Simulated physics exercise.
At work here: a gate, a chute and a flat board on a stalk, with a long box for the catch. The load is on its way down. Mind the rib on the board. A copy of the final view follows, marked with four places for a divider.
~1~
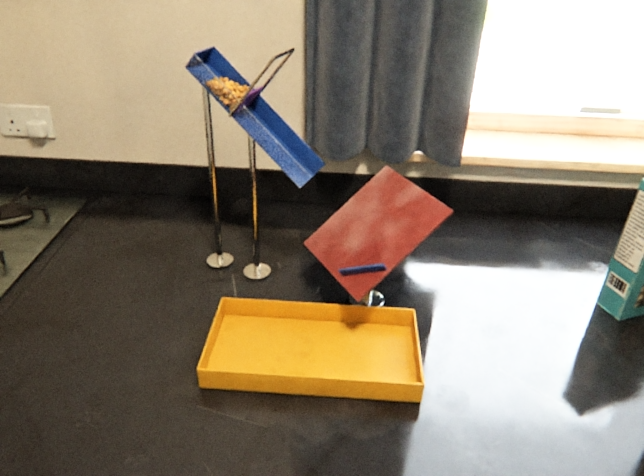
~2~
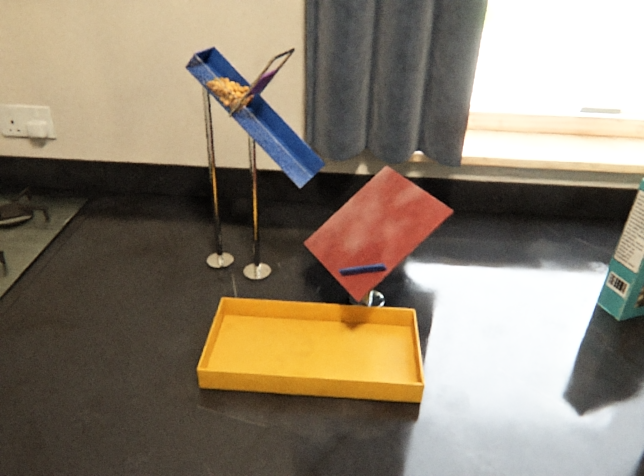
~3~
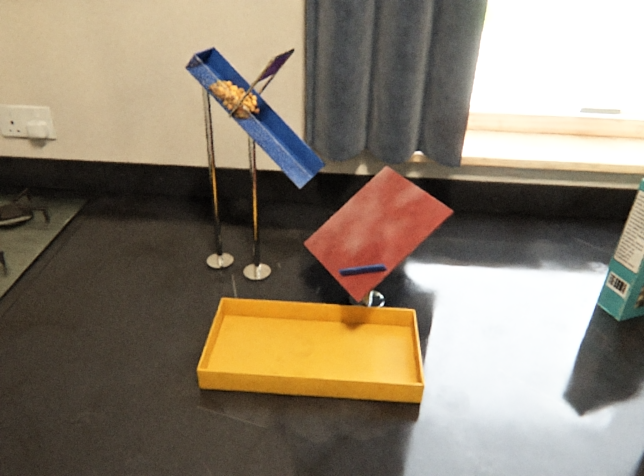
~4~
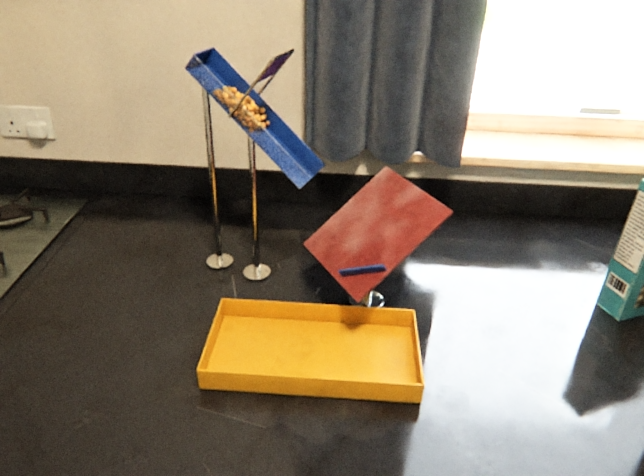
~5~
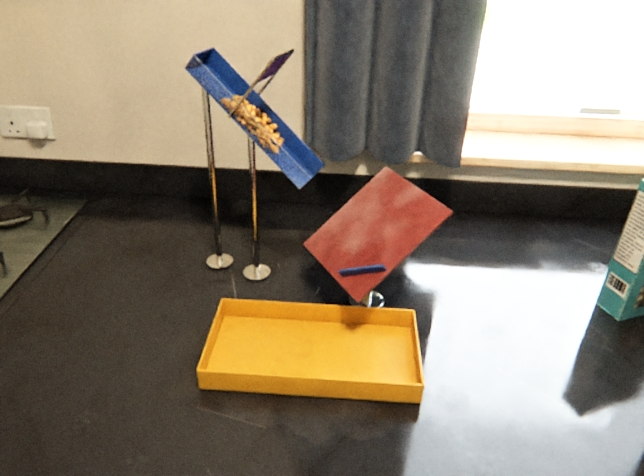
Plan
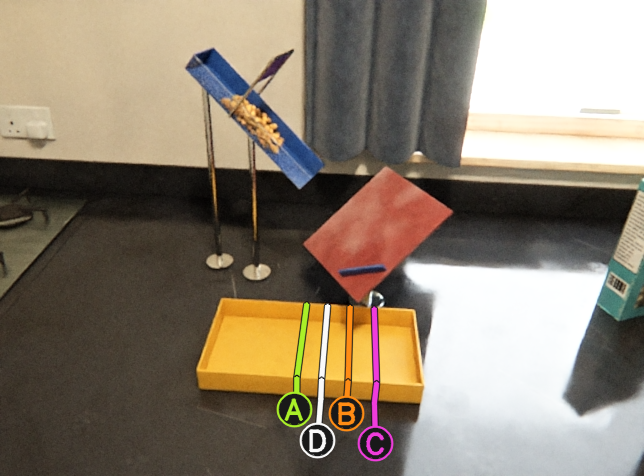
Small tan pieces sit bunched behind a gate near the top of a sloping blue chute on two metal stands. The gate swings up, and the pieces slide down the chute to the right, spreading into a longer cluster, above a tilted red board with a blue rib and an empty yellow box.
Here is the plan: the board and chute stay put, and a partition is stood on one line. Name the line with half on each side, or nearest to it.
Line A does it best.
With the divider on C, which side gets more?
More lands on the left.
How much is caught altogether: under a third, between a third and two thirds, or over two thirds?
It is between a third and two thirds.
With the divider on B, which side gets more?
More lands on the left.
On the marked copy, line A crosses the front rim at (296, 377); line B crosses the front rim at (348, 380); line C crosses the front rim at (376, 382); line D crosses the front rim at (321, 378).
For line A, of what is caught, about half on the left of the divider, about half on the right.
For line B, of what is caught, most on the left of the divider, a small part on the right.
For line C, of what is caught, nearly all on the left of the divider, a stray few on the right.
For line D, of what is caught, most on the left of the divider, about a quarter on the right.
